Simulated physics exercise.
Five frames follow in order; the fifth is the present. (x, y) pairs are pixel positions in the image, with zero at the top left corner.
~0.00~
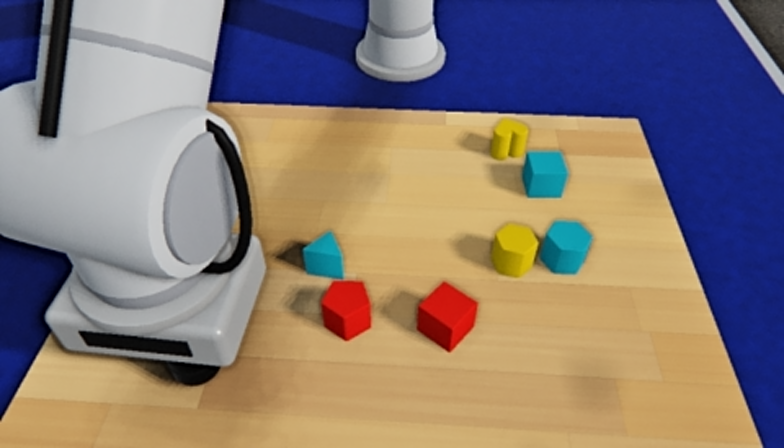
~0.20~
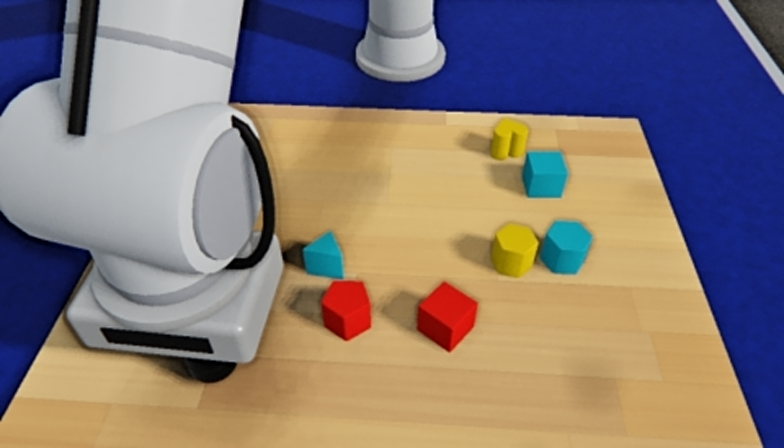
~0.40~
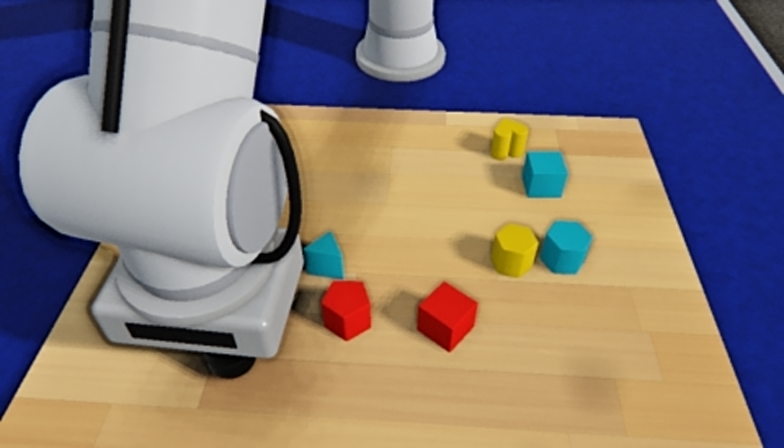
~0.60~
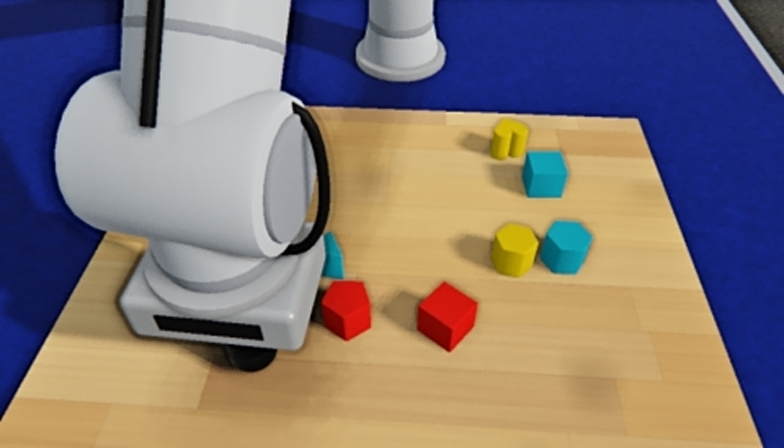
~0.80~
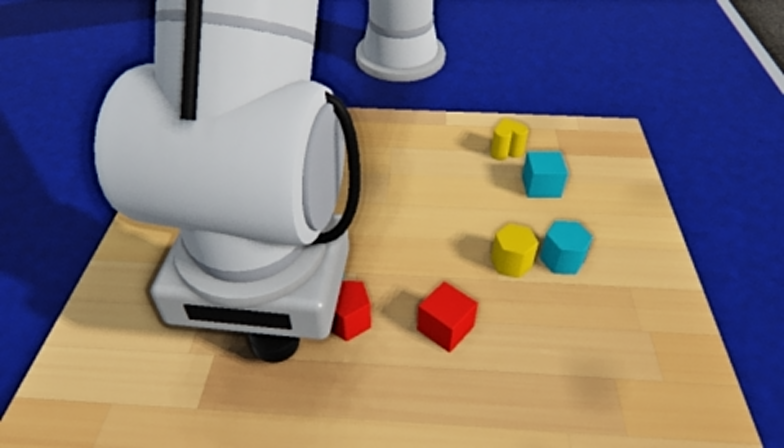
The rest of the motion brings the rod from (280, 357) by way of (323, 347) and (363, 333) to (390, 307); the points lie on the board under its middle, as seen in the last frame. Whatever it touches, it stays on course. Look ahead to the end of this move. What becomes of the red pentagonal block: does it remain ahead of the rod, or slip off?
The block stays ahead.
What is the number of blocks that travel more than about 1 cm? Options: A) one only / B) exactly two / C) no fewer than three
A (one only)
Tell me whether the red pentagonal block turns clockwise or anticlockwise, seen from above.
The block spins anticlockwise.
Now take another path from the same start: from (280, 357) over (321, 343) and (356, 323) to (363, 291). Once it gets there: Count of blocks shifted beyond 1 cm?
Once the path ends, one block will have shifted.
On the path given first. One third of the way, rod at (321, 334); red pentagonal block at (350, 294).
Two thirds of the way, rod at (364, 320); red pentagonal block at (377, 275), turned 30° anticlockwise.
At the end, rod at (389, 293); red pentagonal block at (393, 250), turned 40° anticlockwise; red square block in place.
